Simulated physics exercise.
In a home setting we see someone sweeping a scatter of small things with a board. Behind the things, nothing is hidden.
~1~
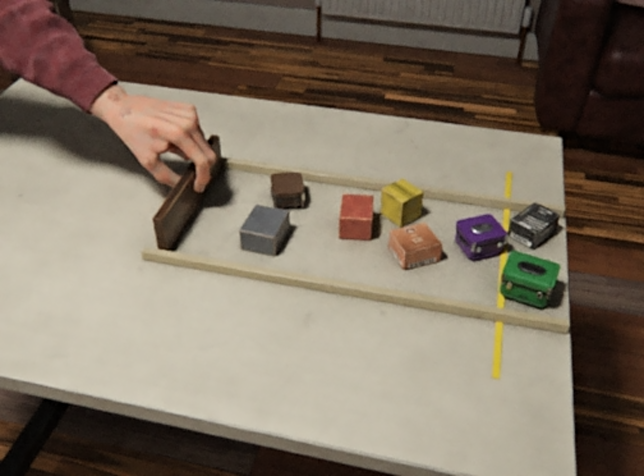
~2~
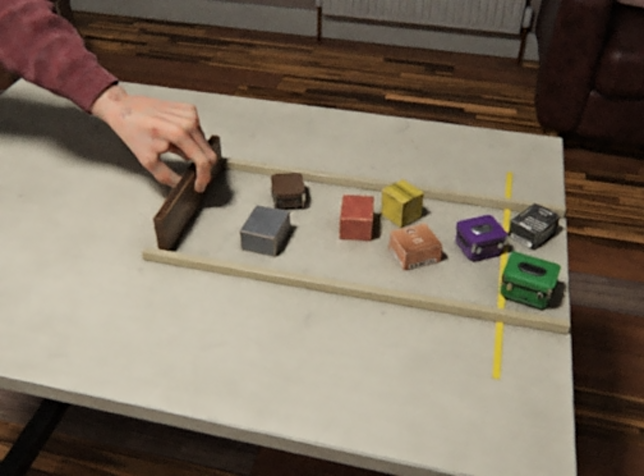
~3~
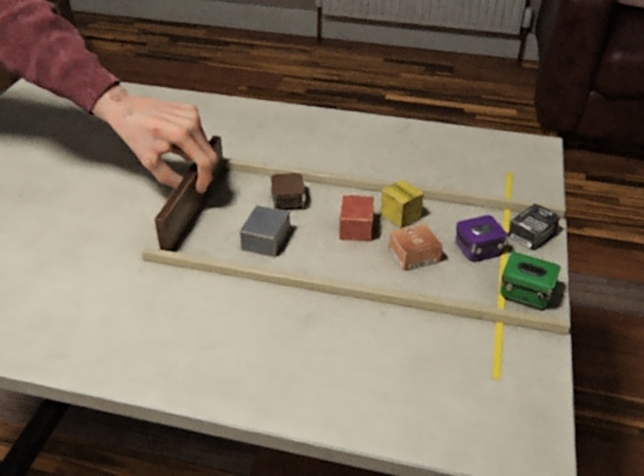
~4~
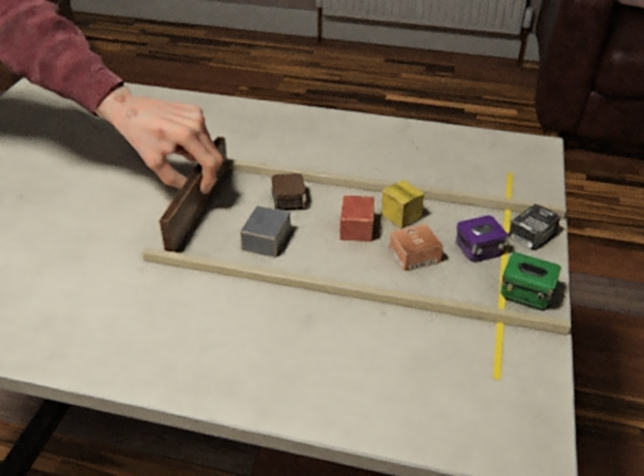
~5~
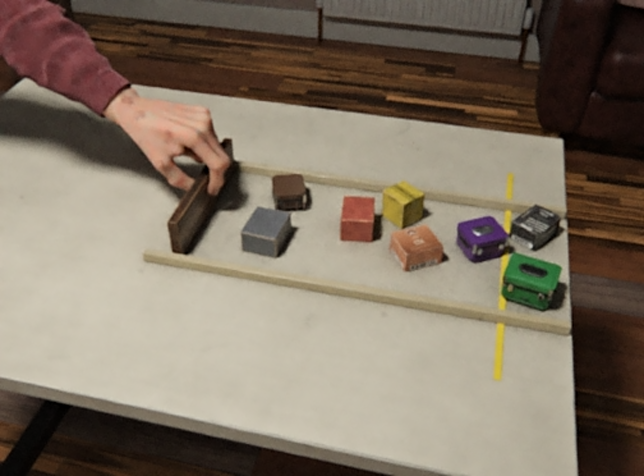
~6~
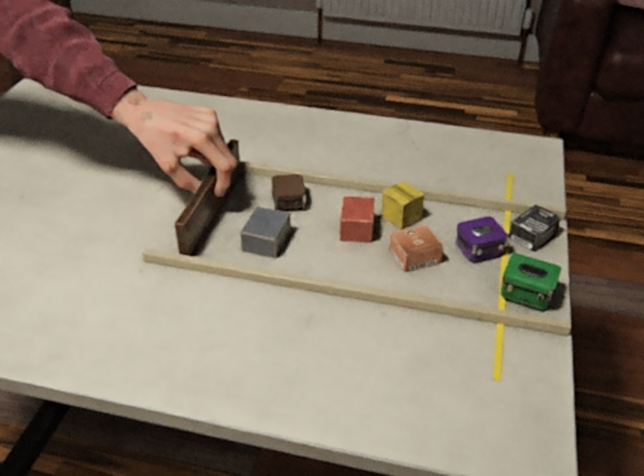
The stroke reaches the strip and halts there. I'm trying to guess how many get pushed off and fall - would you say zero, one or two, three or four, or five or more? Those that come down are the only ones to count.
After that push a few more than two come off the table, three or four.
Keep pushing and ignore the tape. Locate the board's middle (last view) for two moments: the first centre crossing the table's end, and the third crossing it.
Near (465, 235) first, near (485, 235) second.
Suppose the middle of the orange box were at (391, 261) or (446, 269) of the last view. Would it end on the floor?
Result by position: It stays aboard / stays aboard.
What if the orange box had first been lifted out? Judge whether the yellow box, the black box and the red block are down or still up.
Yellow box: Still up; black box: Down; red block: Still up.
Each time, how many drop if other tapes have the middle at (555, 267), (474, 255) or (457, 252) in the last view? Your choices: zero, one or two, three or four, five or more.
Results per position - five or more / one to two / no fall at all.
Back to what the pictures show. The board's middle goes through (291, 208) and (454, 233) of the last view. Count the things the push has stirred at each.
First 2, then 8.
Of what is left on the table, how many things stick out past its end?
The overhang total is 3.
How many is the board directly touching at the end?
That number would be 2.
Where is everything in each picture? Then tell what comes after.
Black box (534, 225); green case (529, 280); purple case (480, 238); board (191, 191); tape (504, 258), in the first frame.
Green case (529, 280); yellow box (402, 203), in the second frame.
Purple case (480, 238); grey block (266, 230), in the third frame.
Black box (535, 226); brown case (288, 193), in the fourth frame.
Green case (530, 282); orange box (416, 248), in the fifth frame.
Black box (535, 227); green case (530, 282); purple case (481, 240); board (211, 196); tape (505, 259), in the sixth frame.
Early on, none off yet; black box at rest near (535, 227); green case at rest near (530, 282); purple case at rest near (481, 240).
A while later, none off yet; black box travelled a little near (549, 225); green case travelled about its own width near (566, 286); purple case travelled well along near (553, 254).
Finally, the number that fall off is three or four; lost, purple case, green case and black box.
